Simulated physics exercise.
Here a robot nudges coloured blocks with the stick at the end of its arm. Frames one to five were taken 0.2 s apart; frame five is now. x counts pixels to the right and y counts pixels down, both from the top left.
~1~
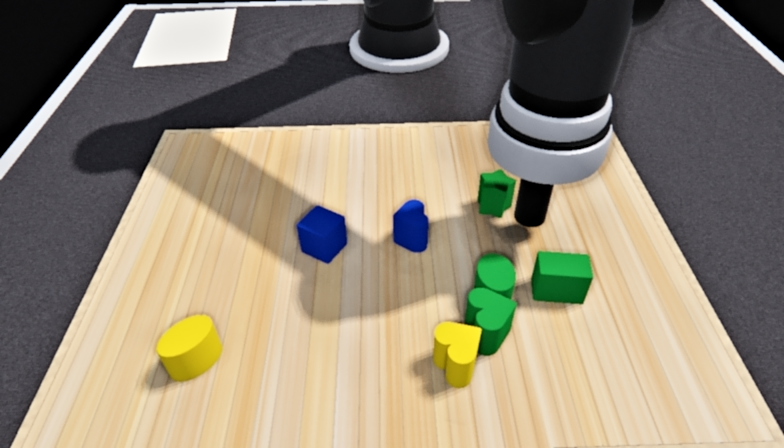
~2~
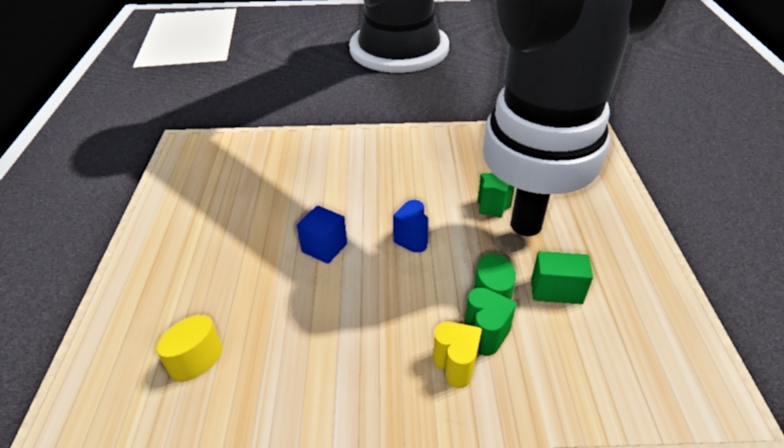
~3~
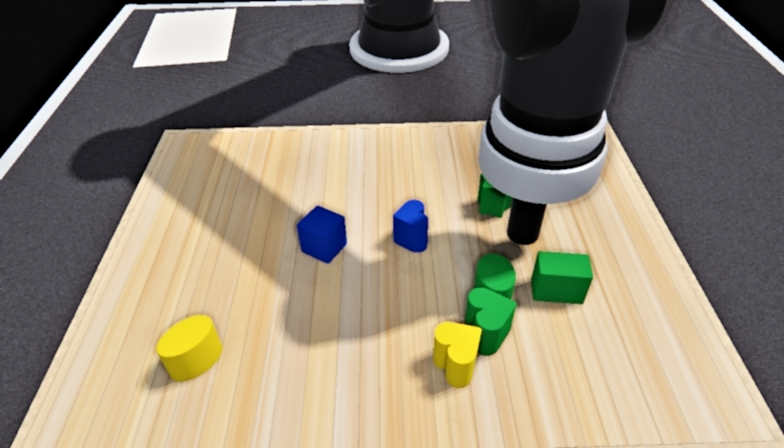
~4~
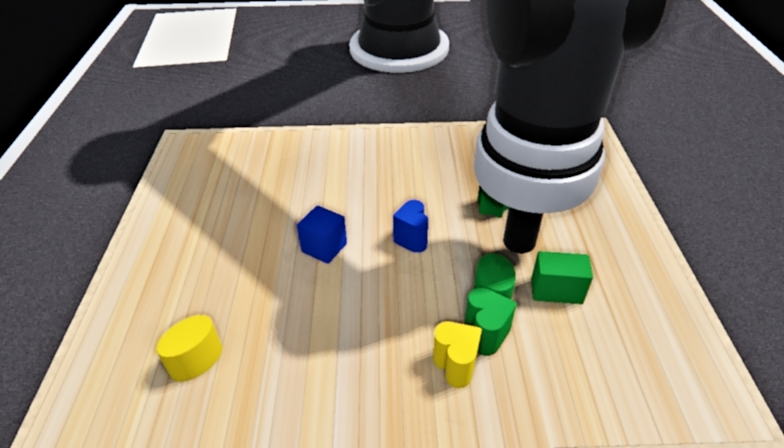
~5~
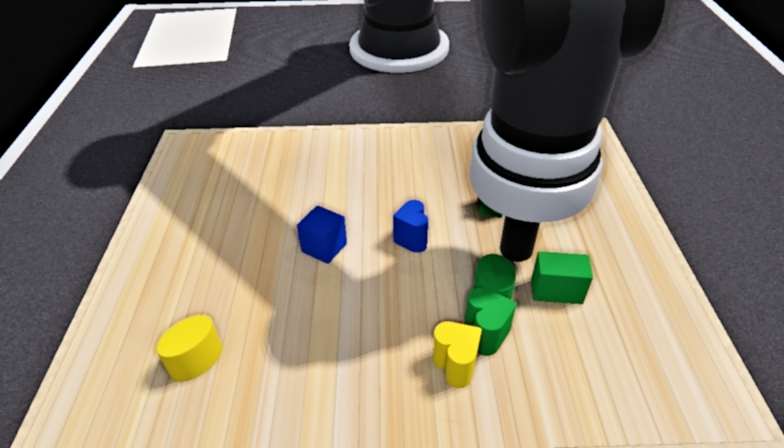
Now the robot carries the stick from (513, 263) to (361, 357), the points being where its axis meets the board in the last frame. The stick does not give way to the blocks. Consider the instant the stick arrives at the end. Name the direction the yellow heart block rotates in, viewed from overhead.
That block twists clockwise.
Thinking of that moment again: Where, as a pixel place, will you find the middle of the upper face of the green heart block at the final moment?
Its top middle is near (499, 343).
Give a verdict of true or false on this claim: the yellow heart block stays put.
That claim is false.
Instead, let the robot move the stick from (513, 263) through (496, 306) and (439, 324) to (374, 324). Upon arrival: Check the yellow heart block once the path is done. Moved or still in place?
By the last moment, the yellow heart block will have left its place.
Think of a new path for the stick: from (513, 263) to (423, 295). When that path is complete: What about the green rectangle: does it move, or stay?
By the last moment, the green rectangle will still be in its place.
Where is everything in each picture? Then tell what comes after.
Stick's lower end (529, 217); yellow heart block (459, 340); green heart block (491, 307); green oval block (496, 271); green rectangle (565, 264), in the first frame.
Stick (526, 226); blocks still, in the second frame.
Stick (523, 234); blocks still, in the third frame.
Stick (519, 242); blocks still, in the fourth frame.
Stick (516, 250); yellow heart block (459, 340); green heart block (491, 307); green oval block (496, 271); green rectangle (565, 264), in the fifth frame.
The first path, step by step. One third of the way, stick (469, 279); yellow heart block (459, 351), turned 40° clockwise; green heart block (493, 334), turned 25° anticlockwise; green oval block (473, 297), turned 35° anticlockwise.
Two thirds of the way, stick (416, 312); yellow heart block (460, 356), turned 45° clockwise; green heart block (499, 343), turned 25° anticlockwise; green oval block (456, 315), turned 110° anticlockwise.
At the end, stick (360, 345); yellow heart block (460, 356), turned 45° clockwise; green heart block (499, 343), turned 25° anticlockwise; green oval block (456, 315), turned 110° anticlockwise; green rectangle still.
